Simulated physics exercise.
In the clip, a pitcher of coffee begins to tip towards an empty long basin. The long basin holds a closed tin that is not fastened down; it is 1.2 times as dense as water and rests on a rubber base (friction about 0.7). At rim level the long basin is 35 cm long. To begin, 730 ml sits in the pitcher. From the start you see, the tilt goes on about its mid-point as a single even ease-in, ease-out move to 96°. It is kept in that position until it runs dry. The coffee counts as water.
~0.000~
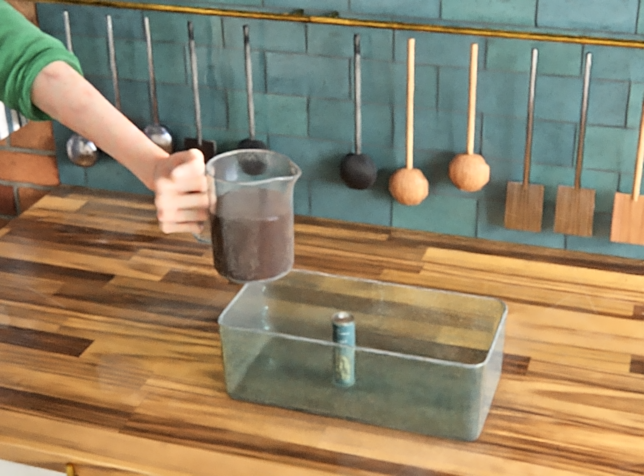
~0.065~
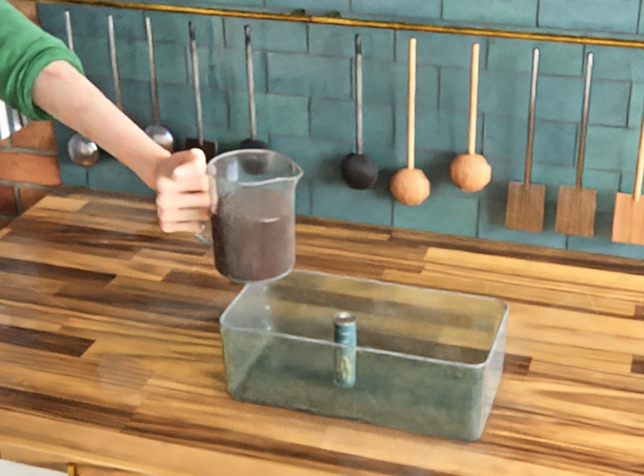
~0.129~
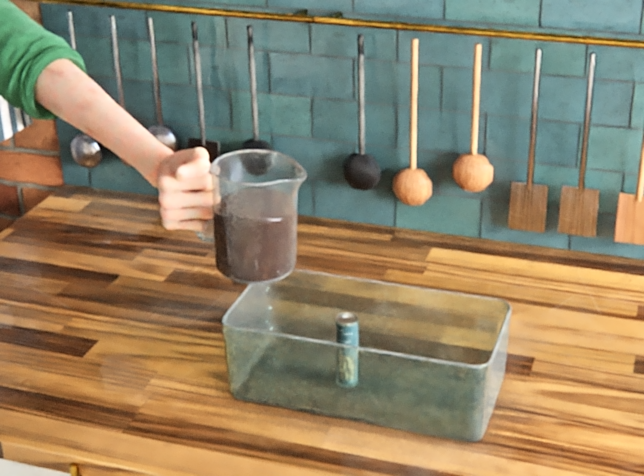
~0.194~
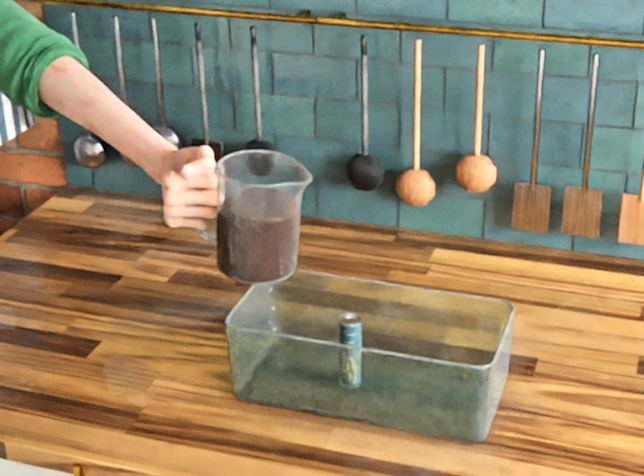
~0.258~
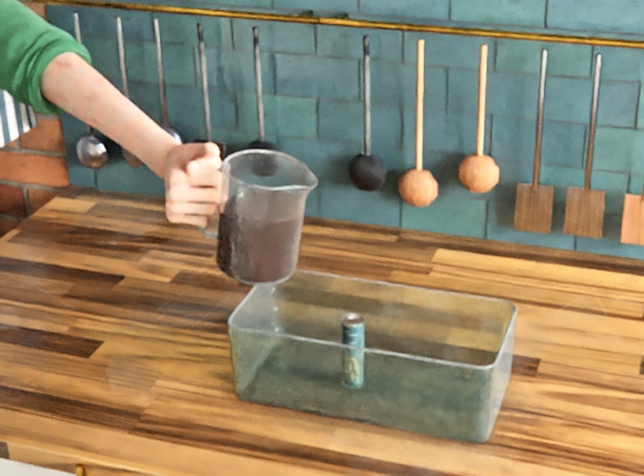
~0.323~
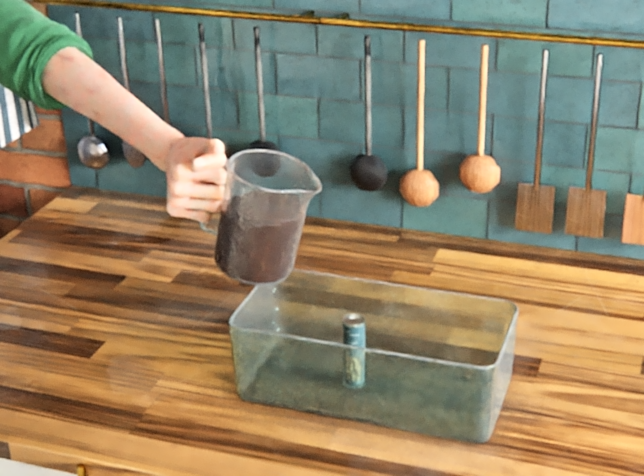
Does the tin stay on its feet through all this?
It is going to cope.
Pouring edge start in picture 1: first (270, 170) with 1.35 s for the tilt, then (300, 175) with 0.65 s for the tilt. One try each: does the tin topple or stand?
Run one: It tumbles. Run two: It does not tip.
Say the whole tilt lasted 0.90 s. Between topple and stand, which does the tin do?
In that case the tin stays vertical.
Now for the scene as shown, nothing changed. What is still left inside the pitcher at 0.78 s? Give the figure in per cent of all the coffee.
About 98 per cent.
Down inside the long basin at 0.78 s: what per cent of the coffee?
Near 0 in a hundred.
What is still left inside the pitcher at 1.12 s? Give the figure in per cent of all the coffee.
56 per cent or so.
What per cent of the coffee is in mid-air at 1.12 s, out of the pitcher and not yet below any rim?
Around 16 percent of it is airborne.
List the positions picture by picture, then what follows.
In the first frame, it leans 0°; its right rim is at (300, 174); the coffee meets the walls at (216, 196) and (289, 206); the long basin's rim runs from (239, 294) to (497, 334); the tin's top is at (343, 321).
In the second frame, it leans 1°; its right rim is at (301, 174); the coffee meets the walls at (218, 197) and (291, 206).
In the third frame, it leans 2°; its right rim is at (305, 176); the coffee meets the walls at (221, 197) and (294, 207).
In the fourth frame, it leans 5°; its right rim is at (311, 179); the coffee meets the walls at (224, 198) and (298, 208).
In the fifth frame, it leans 8°; its right rim is at (316, 184); the coffee meets the walls at (227, 198) and (301, 208).
In the sixth frame, it leans 13°; its right rim is at (321, 189); the coffee meets the walls at (228, 200) and (304, 209).
After 0.78 s the tilt is 60° and 97 per cent is still to pour; the tin stands where it began.
After 1.12 s the tilt is 89° and 56 per cent is still to pour; the tin stands where it began.
After 1.47 s the tilt is 96° and 14 per cent is still to pour; the tin stands where it began.
After 1.85 s the tilt is 96° and 3 per cent is still to pour; the tin stands where it began.
In the end the tin stands where it began.
